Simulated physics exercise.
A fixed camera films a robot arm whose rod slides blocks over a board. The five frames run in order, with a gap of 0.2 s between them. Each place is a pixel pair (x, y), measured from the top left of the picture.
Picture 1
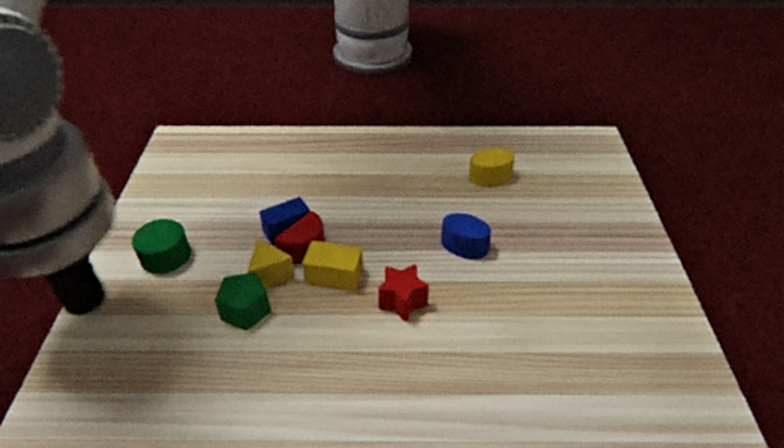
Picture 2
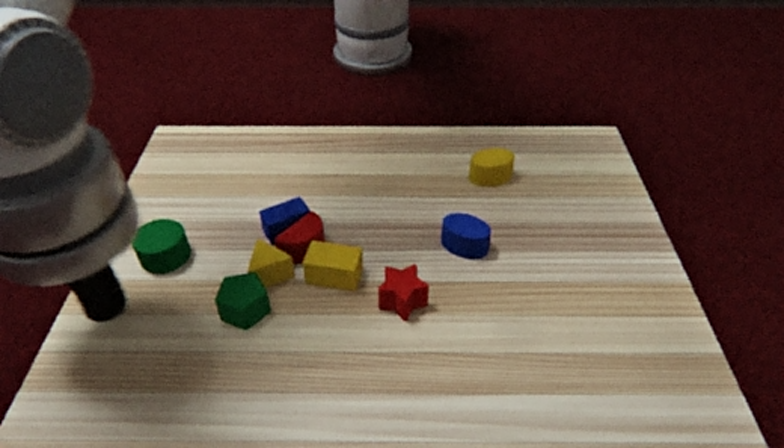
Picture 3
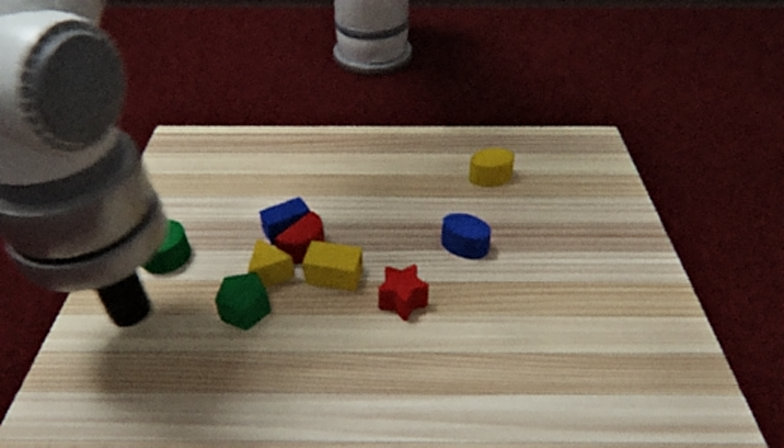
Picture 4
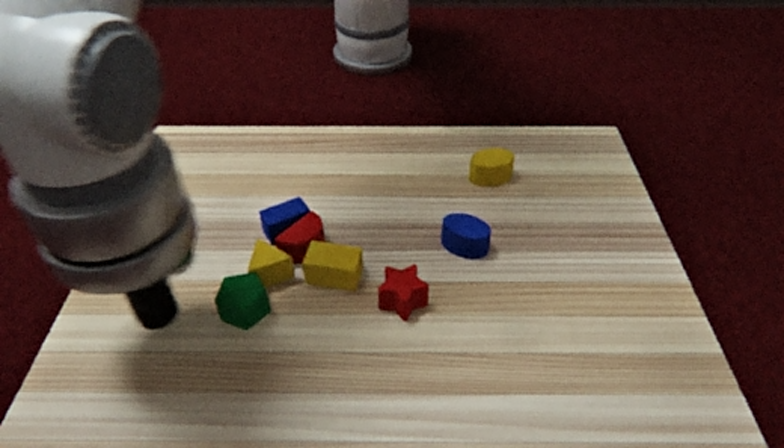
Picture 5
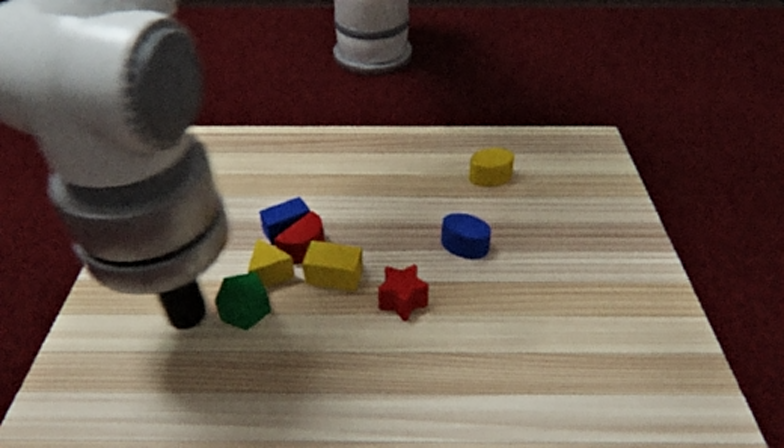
A robotic arm moving right across a wooden board, its dark rod nearing a green block beside other still, colourful blocks.
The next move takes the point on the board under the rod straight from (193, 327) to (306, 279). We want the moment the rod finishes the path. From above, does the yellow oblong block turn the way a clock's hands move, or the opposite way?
Twists clockwise.
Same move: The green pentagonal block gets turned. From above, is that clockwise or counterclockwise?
That block twists counter-clockwise.
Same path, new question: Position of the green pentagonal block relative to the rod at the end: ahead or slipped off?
Answer: Still ahead.
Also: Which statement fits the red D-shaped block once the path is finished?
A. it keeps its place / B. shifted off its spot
I'll go with A - it keeps its place.
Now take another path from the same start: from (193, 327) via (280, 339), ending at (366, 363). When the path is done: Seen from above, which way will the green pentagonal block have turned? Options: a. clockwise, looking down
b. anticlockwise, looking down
The answer is b.
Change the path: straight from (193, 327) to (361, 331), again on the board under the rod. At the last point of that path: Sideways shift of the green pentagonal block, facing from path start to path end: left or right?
That block drifts left.
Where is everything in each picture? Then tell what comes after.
Tip of the rod at (86, 300), middles of tops, green pentagonal block at (240, 289), yellow triangle at (266, 255), red D-shaped block at (302, 228), yellow oblong block at (332, 255), in the first frame.
Rod at (107, 306), nothing pushed, in the second frame.
Rod at (131, 311), nothing pushed, in the third frame.
Rod at (159, 314), nothing pushed, in the fourth frame.
Rod at (188, 314), green pentagonal block at (240, 289), yellow triangle at (266, 255), red D-shaped block at (302, 228), yellow oblong block at (332, 255), in the fifth frame.
On the path given first. One third of the way, rod at (229, 297); green pentagonal block at (271, 280), turned 10° anticlockwise.
Two thirds of the way, rod at (268, 281); green pentagonal block at (307, 264), turned 25° anticlockwise; yellow triangle at (268, 249); yellow oblong block at (345, 248), turned 20° clockwise.
At the end, rod at (304, 265); green pentagonal block at (343, 251), turned 20° anticlockwise; yellow triangle at (268, 246); red D-shaped block unmoved; yellow oblong block at (379, 237), turned 30° clockwise.
